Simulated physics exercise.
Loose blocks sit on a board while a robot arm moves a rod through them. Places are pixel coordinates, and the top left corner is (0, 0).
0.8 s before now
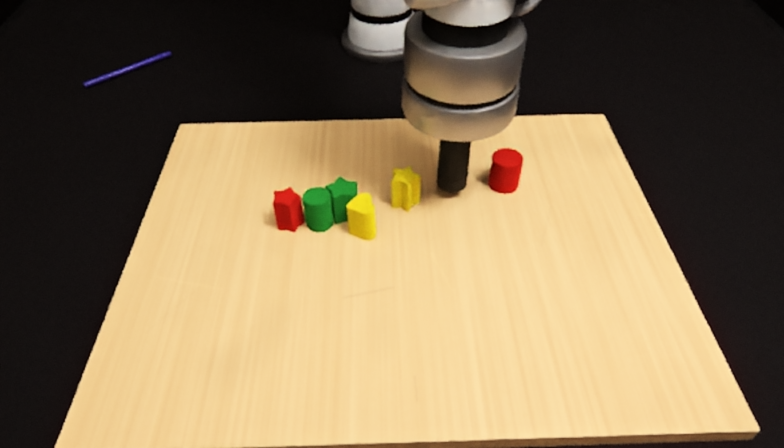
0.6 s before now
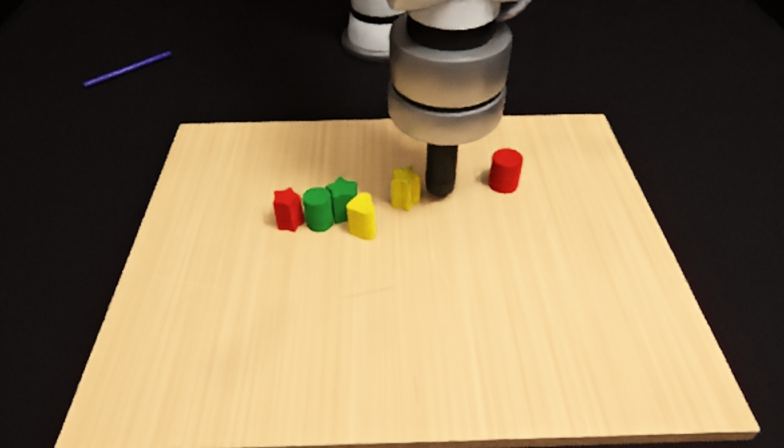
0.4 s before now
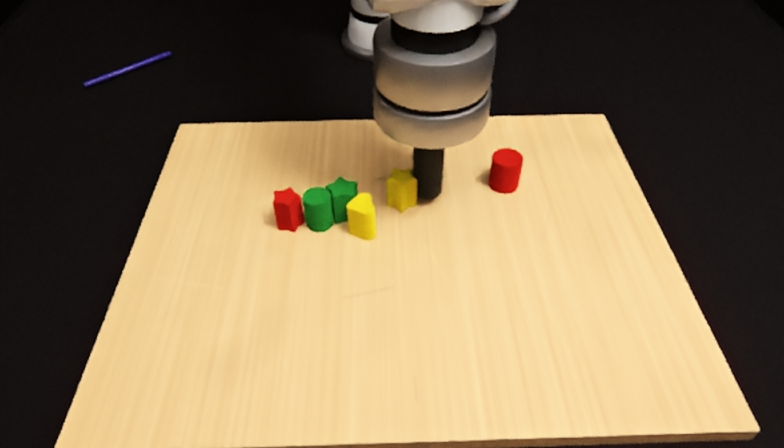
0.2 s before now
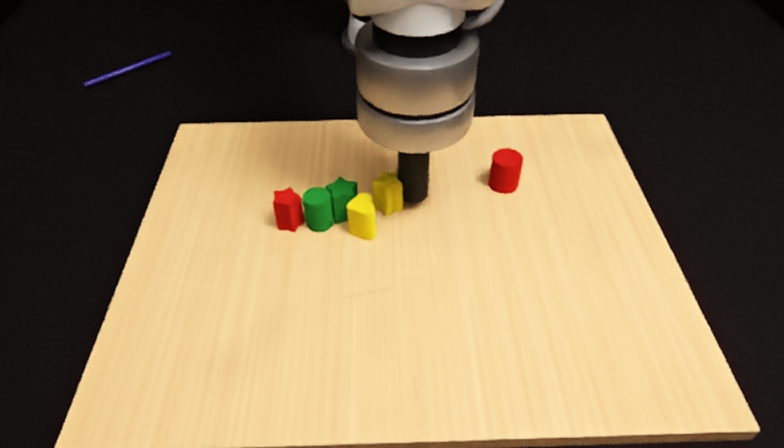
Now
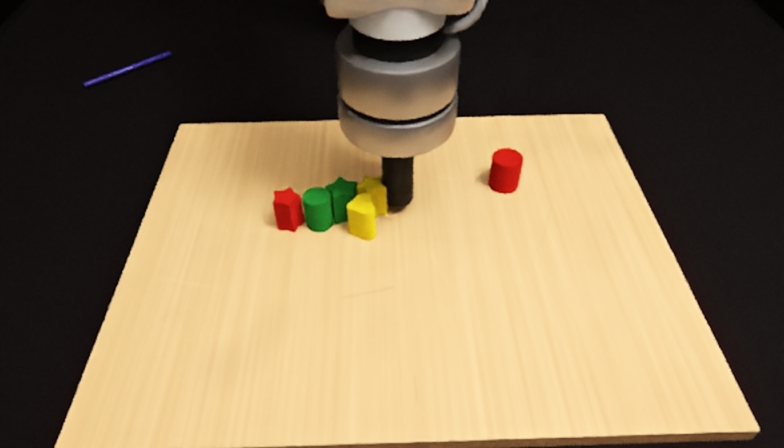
In the video, a robot arm above a wooden board with small red, green and yellow blocks moves its dark rod left, pushing the yellow star-shaped block leftward until it sits close beside the green star-shaped and yellow heart-shaped blocks.
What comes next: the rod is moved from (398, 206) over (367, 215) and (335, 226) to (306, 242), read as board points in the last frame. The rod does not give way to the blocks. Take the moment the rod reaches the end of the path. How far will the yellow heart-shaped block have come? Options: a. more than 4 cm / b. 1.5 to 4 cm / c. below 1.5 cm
Letter b.
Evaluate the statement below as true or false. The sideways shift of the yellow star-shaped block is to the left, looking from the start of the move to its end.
The statement is false.
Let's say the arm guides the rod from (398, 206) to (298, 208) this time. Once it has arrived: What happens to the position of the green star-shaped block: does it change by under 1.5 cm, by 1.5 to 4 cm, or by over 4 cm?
Travel: Beyond 4 cm.
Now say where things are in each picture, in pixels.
In the first frame, lower end of the rod at (452, 184), tops of blocks, red star-shaped block at (285, 196), green round block at (316, 195), green star-shaped block at (341, 186), yellow heart-shaped block at (362, 203), yellow star-shaped block at (405, 175).
In the second frame, rod at (440, 187), blocks as before.
In the third frame, rod at (427, 191), yellow star-shaped block at (402, 175).
In the fourth frame, rod at (413, 194), yellow star-shaped block at (388, 179).
In the fifth frame, rod at (398, 198), red star-shaped block at (285, 196), green round block at (316, 195), green star-shaped block at (341, 186), yellow heart-shaped block at (362, 203), yellow star-shaped block at (372, 183).
The first path, step by step. One third of the way, rod at (365, 208); red star-shaped block at (260, 197), turned 50° clockwise; green round block at (285, 204); green star-shaped block at (309, 193); yellow heart-shaped block at (356, 209), turned 40° anticlockwise; yellow star-shaped block at (337, 192).
Two thirds of the way, rod at (333, 219); red star-shaped block at (246, 198), turned 110° clockwise; green round block at (252, 216); green star-shaped block at (274, 201), turned 20° anticlockwise; yellow heart-shaped block at (349, 214), turned 100° anticlockwise; yellow star-shaped block at (303, 200).
At the end, rod at (304, 234); red star-shaped block at (231, 197), turned 120° clockwise; green round block at (244, 219); green star-shaped block at (257, 199), turned 40° anticlockwise; yellow heart-shaped block at (349, 214), turned 100° anticlockwise; yellow star-shaped block at (284, 201), turned 60° clockwise.
